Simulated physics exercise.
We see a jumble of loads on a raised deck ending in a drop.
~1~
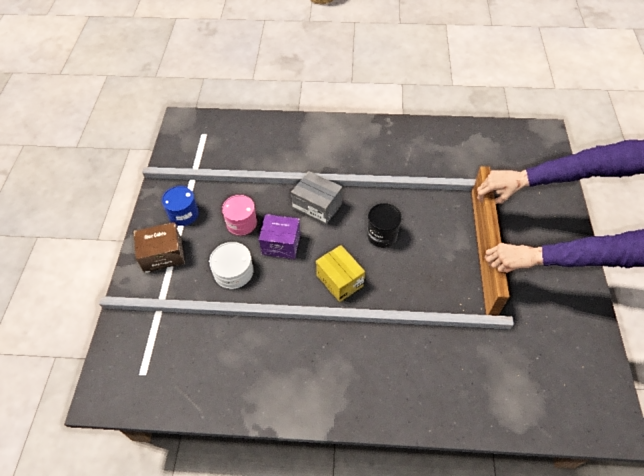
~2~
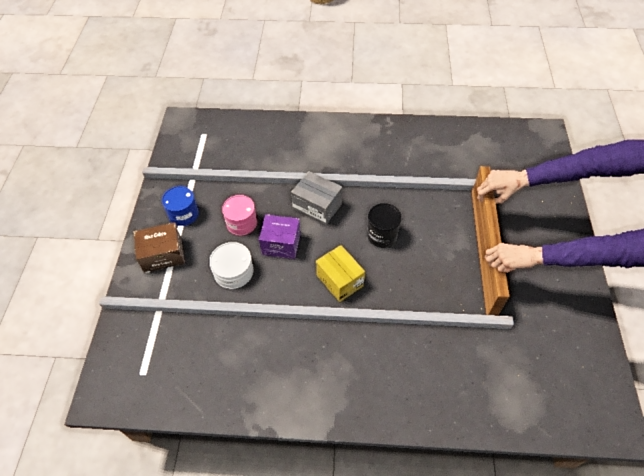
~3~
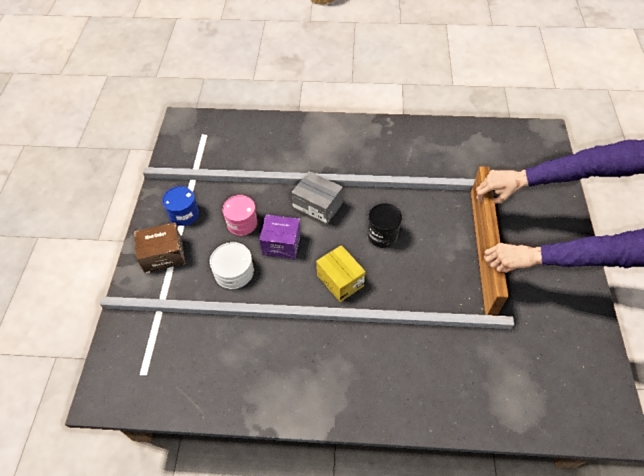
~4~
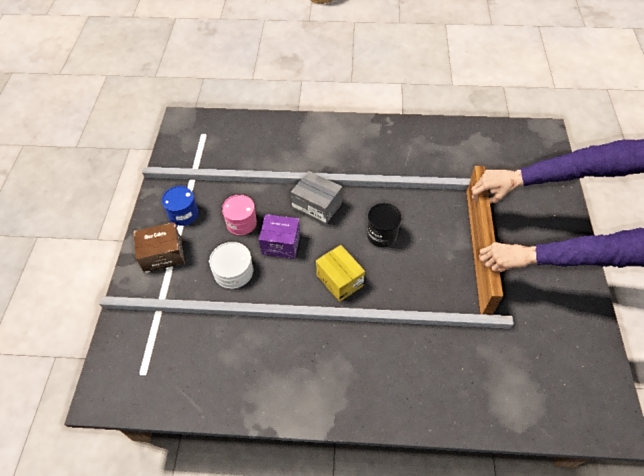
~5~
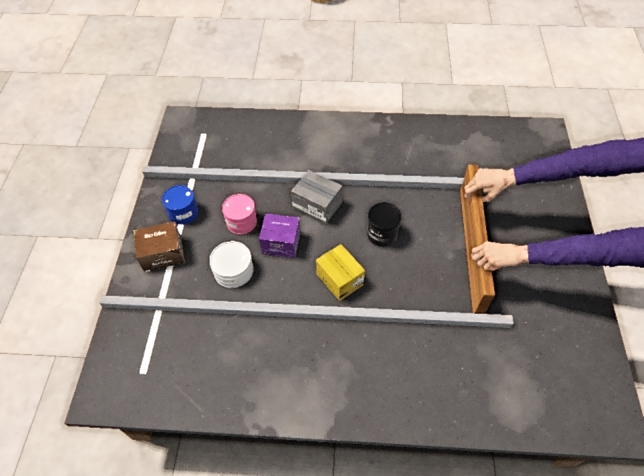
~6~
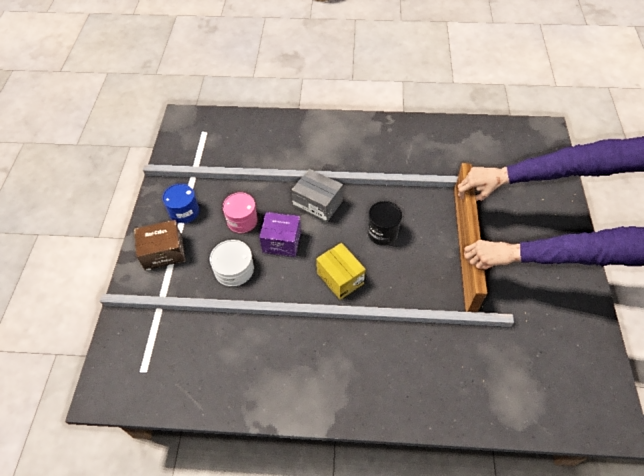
The clip shows boxes and round containers scattered between two rails on a dark tabletop, near a white line, while two purple-sleeved arms slide a wooden plank slightly left and the containers stay in place.
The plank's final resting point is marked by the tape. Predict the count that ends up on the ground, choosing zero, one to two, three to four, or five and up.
It will most likely knock one or two off.
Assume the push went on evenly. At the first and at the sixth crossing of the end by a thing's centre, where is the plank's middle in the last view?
Earlier crossing: About (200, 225); later crossing: About (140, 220).
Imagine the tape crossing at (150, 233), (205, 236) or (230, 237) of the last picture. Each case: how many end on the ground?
Down on the ground: 5, 0 and 0.
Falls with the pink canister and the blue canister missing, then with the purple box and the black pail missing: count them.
1 for the first case, 2 for the second.
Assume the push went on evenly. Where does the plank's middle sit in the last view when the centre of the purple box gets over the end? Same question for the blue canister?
When the purple box crosses, the middle is near (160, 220); when the blue canister crosses, near (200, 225).
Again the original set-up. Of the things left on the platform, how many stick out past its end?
Tally: 3.
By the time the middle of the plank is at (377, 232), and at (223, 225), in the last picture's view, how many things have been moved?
Moved so far: 1, then 8.
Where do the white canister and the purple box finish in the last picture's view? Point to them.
(114, 273) and (135, 233), approximately.
Early on, none off yet; brown box at rest near (160, 245); blue canister at rest near (181, 204); pink canister at rest near (241, 213).
A while later, none off yet; brown box travelled a little near (150, 247); blue canister travelled about its own width near (160, 202); pink canister travelled well along near (189, 208).
Finally, the number that fall off is one or two; lost, blue canister and brown box.
